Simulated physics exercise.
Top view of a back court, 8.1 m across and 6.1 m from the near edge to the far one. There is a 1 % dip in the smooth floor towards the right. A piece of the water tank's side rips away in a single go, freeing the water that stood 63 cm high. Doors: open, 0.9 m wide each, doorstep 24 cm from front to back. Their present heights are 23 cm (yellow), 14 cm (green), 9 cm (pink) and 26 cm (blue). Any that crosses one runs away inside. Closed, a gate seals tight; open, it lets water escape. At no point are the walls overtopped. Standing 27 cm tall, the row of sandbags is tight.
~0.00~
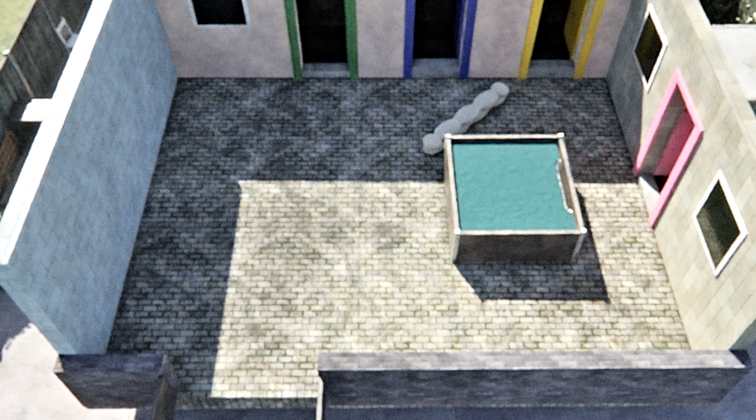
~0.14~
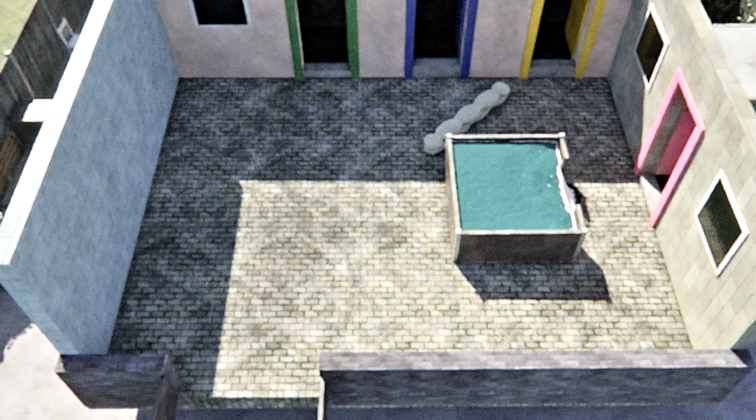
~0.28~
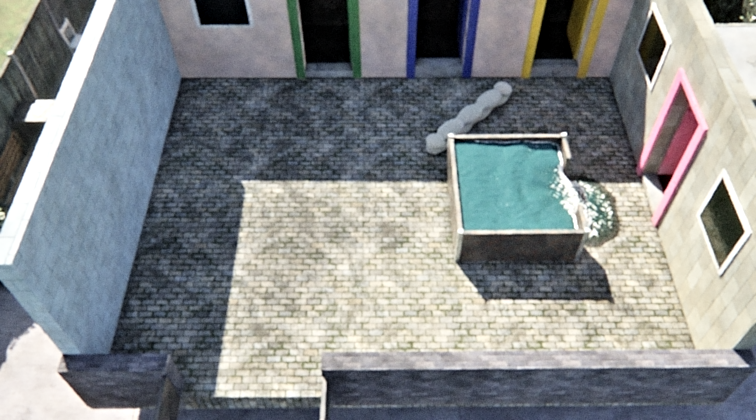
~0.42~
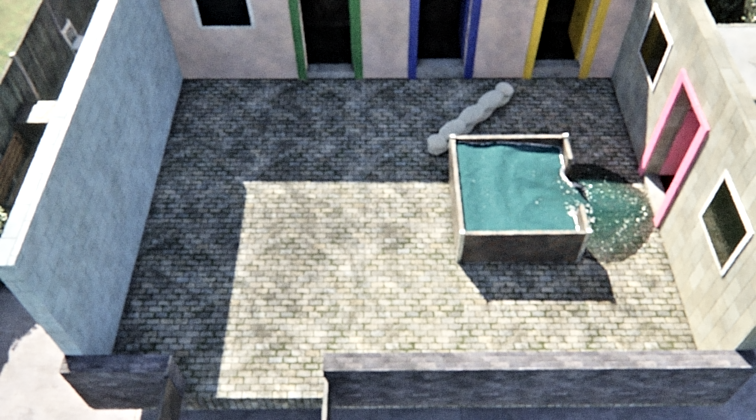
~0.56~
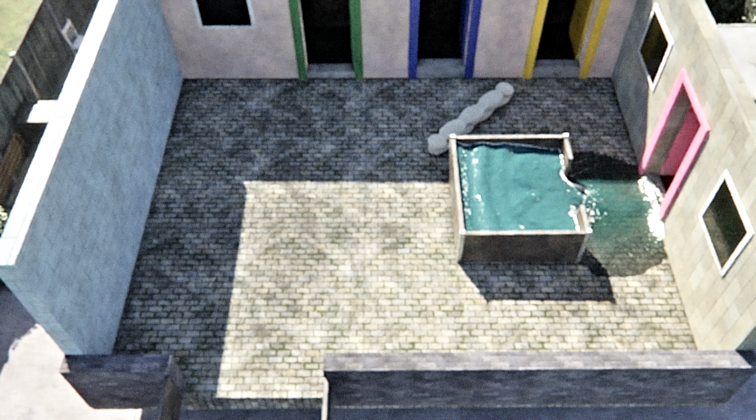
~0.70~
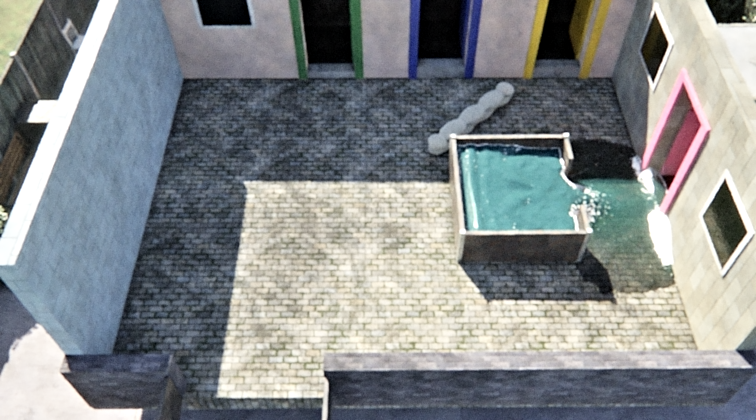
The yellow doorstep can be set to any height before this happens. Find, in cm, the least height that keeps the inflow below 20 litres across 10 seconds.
The least height is about 7.5 cm.
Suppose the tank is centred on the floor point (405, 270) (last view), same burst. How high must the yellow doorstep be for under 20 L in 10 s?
Minimum: Approx. 12.0 cm.
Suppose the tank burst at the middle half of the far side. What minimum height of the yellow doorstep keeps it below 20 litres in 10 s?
Some 24 cm.
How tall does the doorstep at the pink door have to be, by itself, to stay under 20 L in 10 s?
I'd raise pink to close to 35 cm.
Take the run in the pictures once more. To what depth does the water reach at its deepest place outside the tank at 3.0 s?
Up to some 22 centimetres, I'd say.
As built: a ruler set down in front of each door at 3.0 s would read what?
Depths in cm - yellow: 11, green: 0, pink: 23, blue: 0.
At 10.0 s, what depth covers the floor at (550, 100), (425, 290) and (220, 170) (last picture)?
Depths in order: 6 / 3 / 0 cm.
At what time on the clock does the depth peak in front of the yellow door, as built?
The level tops out near 3.0 seconds.
After 1.4 s water covers 10 % of the floor, deepest (34 cm) near (652, 238); it has not reached the yellow door.
After 3.0 s water covers 20 % of the floor, deepest (22 cm) near (646, 219); 11 cm at the yellow door, 0 litres in over its 23 cm doorstep.
After 10.0 s water covers 80 % of the floor, deepest (10 cm) near (644, 210); 7 cm at the yellow door, 0 litres in over its 23 cm doorstep.
At the yellow door as built, the water arrived by 2.1 s and peaked near 11 cm at 3.0 s.
With a doorstep of 6.5 cm, 33 litres would have come in within the 10 s; with 9 cm, 8 litres. So under 20 litres takes about 7.5 cm.
